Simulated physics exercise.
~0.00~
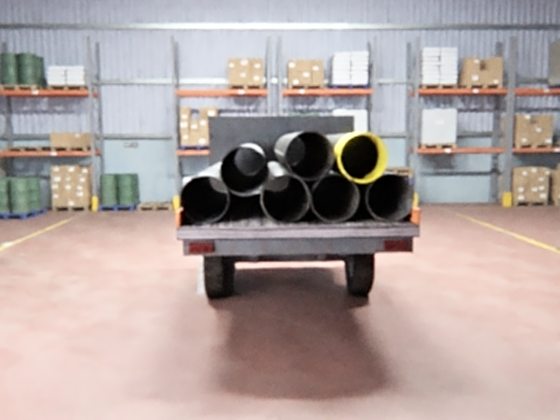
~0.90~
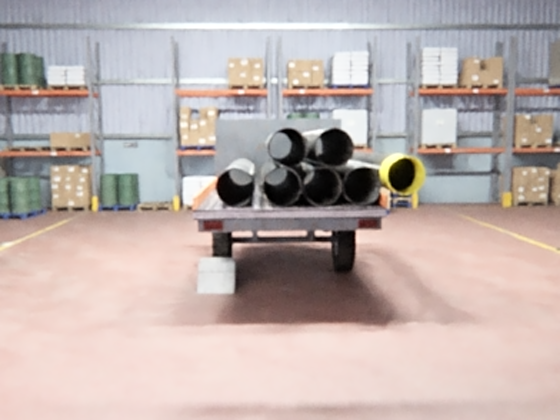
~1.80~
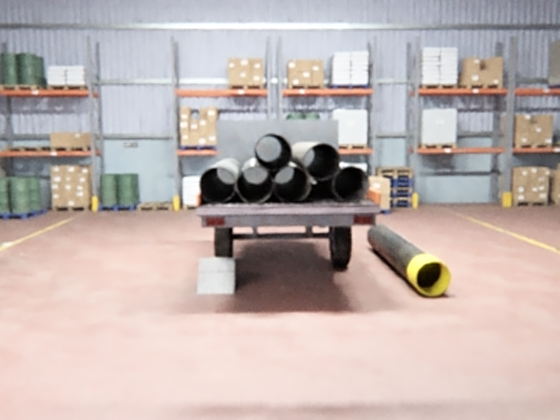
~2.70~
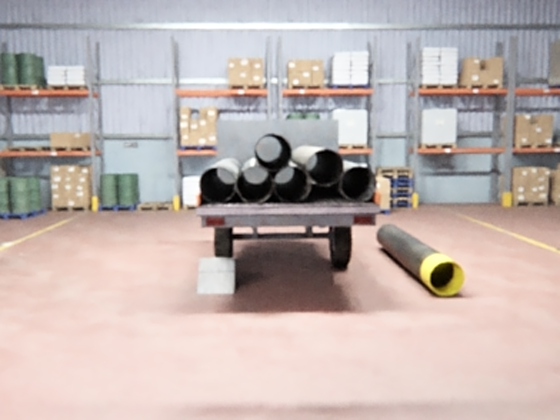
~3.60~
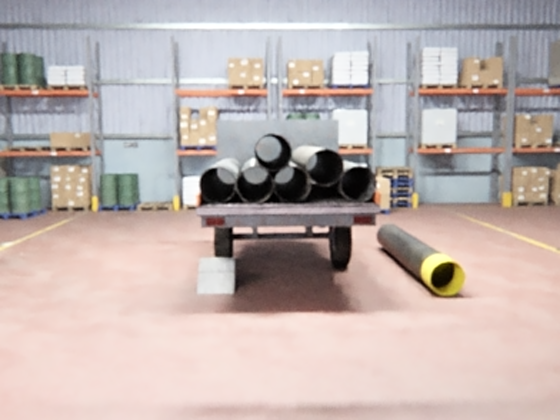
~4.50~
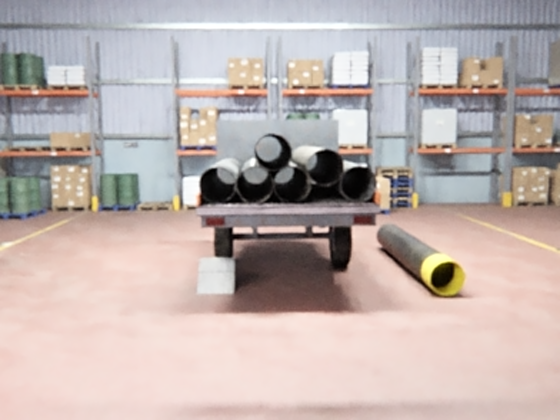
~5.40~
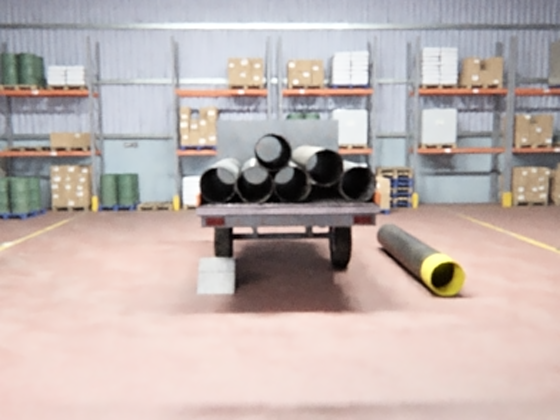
Warehouse with a flat trailer carrying black pipes, the yellow-ended one dropping off the right side and coming to rest on the floor.
